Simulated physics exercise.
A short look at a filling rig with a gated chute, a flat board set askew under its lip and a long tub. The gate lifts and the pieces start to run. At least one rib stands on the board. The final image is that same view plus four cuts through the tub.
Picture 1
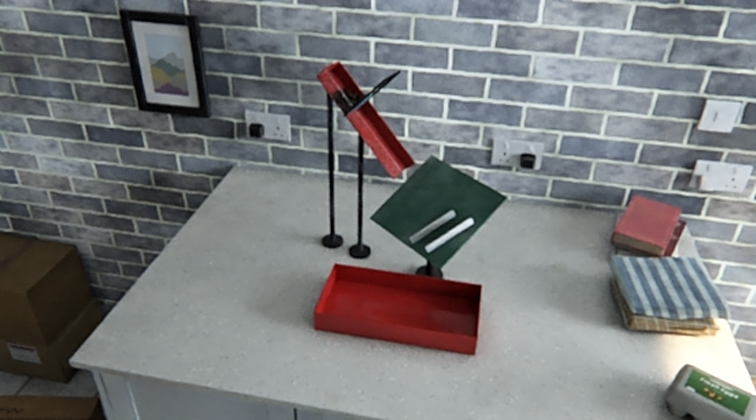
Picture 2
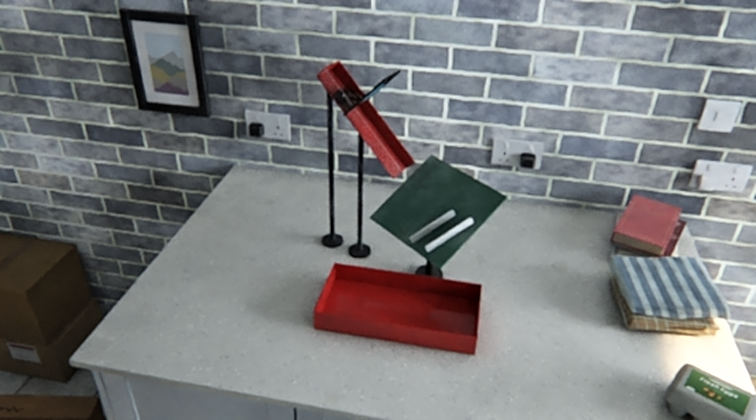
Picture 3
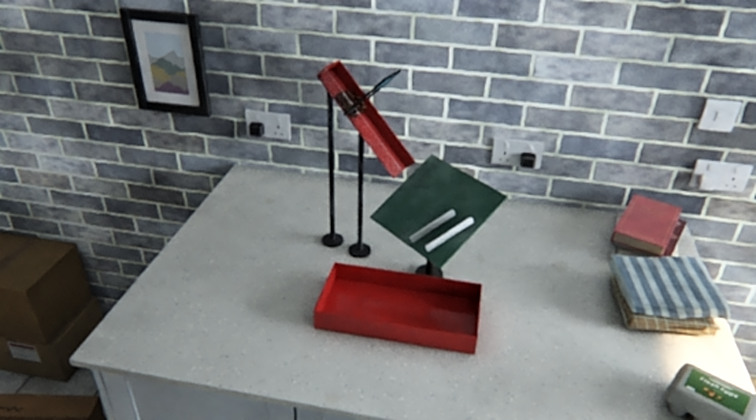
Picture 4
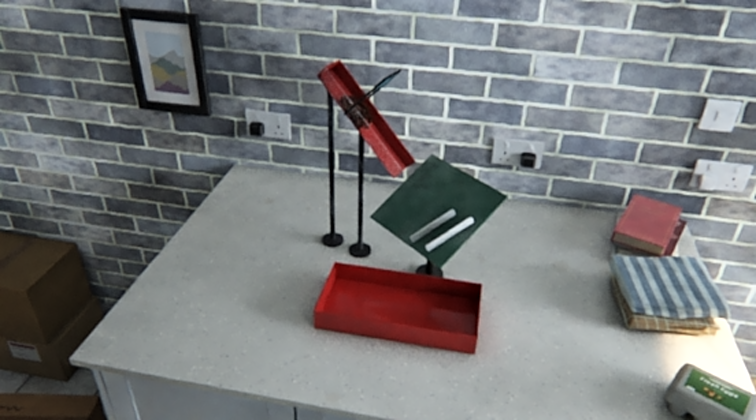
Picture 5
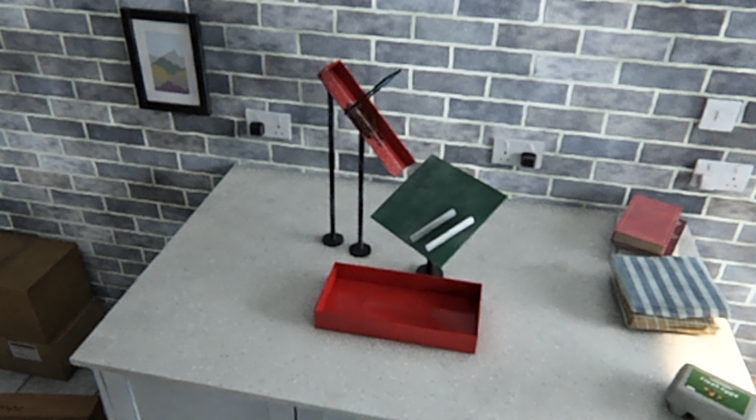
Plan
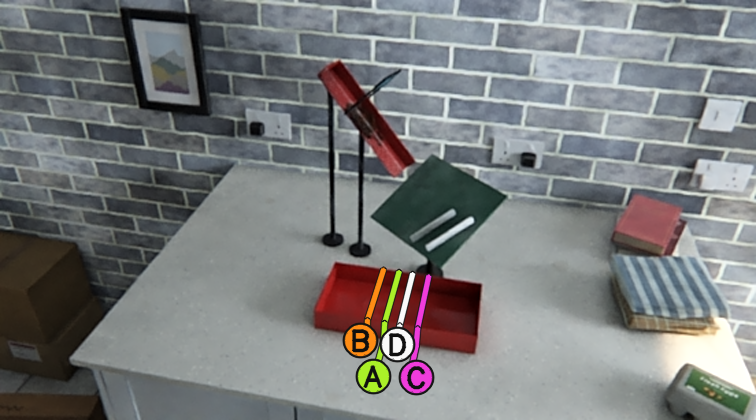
At the start, a small dark load sits near the top of a sloping red chute on black stands, above a tilted green board with pale ribs and an empty red tub. The load then slides a short way down the chute, reaching about halfway to its lip.
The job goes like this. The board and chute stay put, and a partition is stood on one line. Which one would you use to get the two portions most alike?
Best: B.
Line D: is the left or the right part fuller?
The left side.
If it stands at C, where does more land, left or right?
Left.
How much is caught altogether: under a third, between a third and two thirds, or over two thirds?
It is over two thirds.
On the marked copy, line A crosses the front rim at (384, 322); line B crosses the front rim at (367, 319); line C crosses the front rim at (417, 327); line D crosses the front rim at (399, 324).
With A, of what is caught, all on the left of the divider, none on the right.
With B, of what is caught, about a third on the left of the divider, about two thirds on the right.
With C, of what is caught, all on the left of the divider, none on the right.
With D, of what is caught, all on the left of the divider, none on the right.
